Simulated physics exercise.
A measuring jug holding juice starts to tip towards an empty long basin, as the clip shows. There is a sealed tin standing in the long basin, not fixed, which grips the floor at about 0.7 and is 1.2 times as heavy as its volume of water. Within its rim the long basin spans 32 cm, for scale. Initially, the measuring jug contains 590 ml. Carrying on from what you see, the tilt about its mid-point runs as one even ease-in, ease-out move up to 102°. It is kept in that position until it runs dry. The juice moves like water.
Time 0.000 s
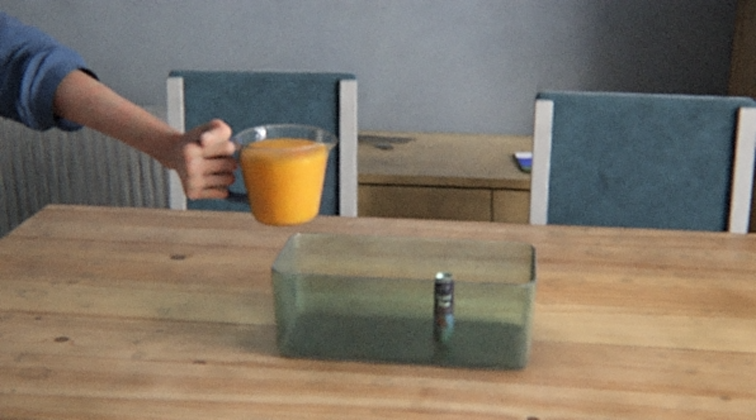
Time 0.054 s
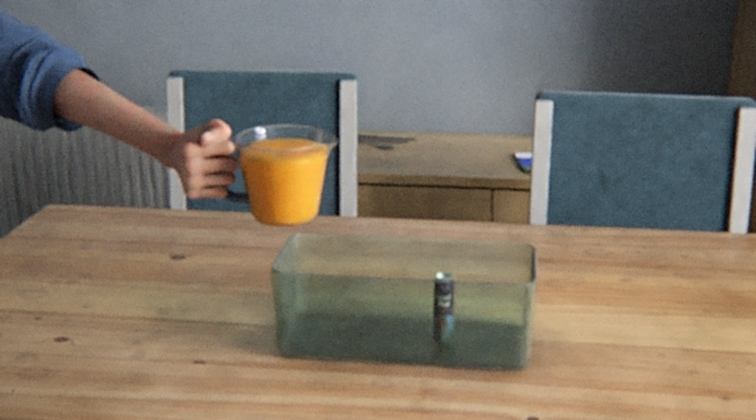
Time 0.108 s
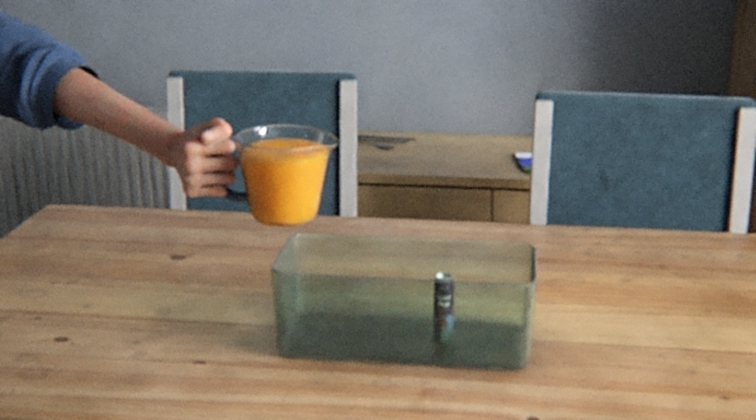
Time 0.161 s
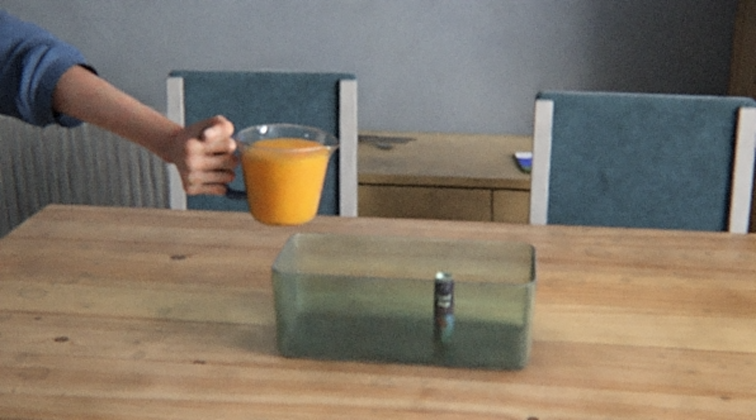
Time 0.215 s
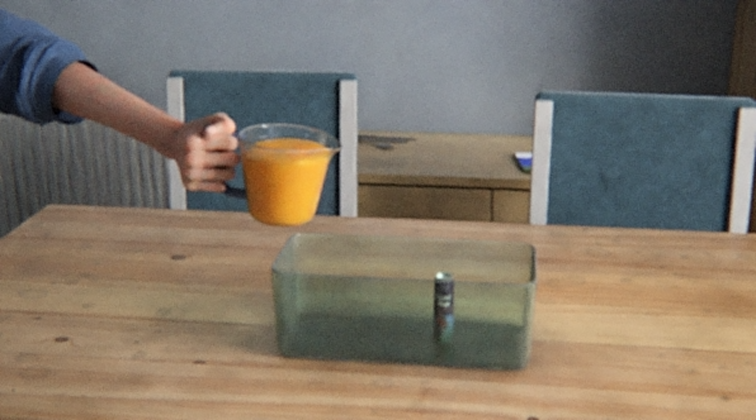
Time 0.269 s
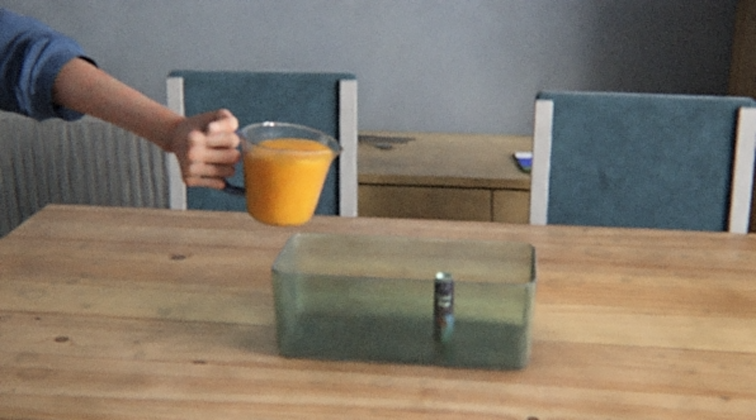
A hand held a clear measuring jug of orange juice above an empty, long greenish basin on a wooden table, then tilted it slightly to the right while the small tin inside the basin stayed still.
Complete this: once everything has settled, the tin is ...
Once everything has settled, the tin is standing up.
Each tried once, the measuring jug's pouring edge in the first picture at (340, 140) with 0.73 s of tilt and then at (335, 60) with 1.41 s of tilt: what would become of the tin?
Try 1: Still standing; try 2: Still standing.
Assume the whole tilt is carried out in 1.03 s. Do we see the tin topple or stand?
The tin would stay balanced.
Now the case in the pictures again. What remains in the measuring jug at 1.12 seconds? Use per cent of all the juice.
I reckon near 18 per cent still sits there.
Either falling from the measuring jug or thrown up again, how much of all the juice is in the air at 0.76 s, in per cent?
My guess is roughly 16 %.
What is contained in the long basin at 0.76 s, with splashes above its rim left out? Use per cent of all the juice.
Roughly 10 percent of it.
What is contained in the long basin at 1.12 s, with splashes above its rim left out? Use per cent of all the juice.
About 72 %.
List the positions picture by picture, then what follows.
In the first frame, it leans 0°; its right rim is at (338, 140); the juice meets the walls at (243, 147) and (326, 150); the long basin's rim runs from (282, 253) to (535, 265); the tin's top is at (444, 279).
In the second frame, it leans 0°; its right rim is at (338, 141); the juice meets the walls at (243, 147) and (326, 150).
In the third frame, it leans 1°; its right rim is at (339, 142); the juice meets the walls at (244, 147) and (327, 150).
In the fourth frame, it leans 3°; its right rim is at (340, 144); the juice meets the walls at (245, 147) and (328, 151).
In the fifth frame, it leans 6°; its right rim is at (342, 146); the juice meets the walls at (246, 147) and (331, 151).
In the sixth frame, it leans 9°; its right rim is at (344, 150); the juice meets the walls at (248, 148) and (334, 151).
Then, 0.76 s in, the tilt is 57° and 74 per cent is still to pour; the tin stands where it began.
Then, 1.12 s in, the tilt is 92° and 18 per cent is still to pour; the tin stands where it began.
Then, 1.50 s in, the tilt is 102° and 0 per cent is still to pour; the tin stands where it began.
Then, 1.91 s in, the tilt is 102° and 0 per cent is still to pour; the tin stands where it began.
Finally, the tin stands where it began.
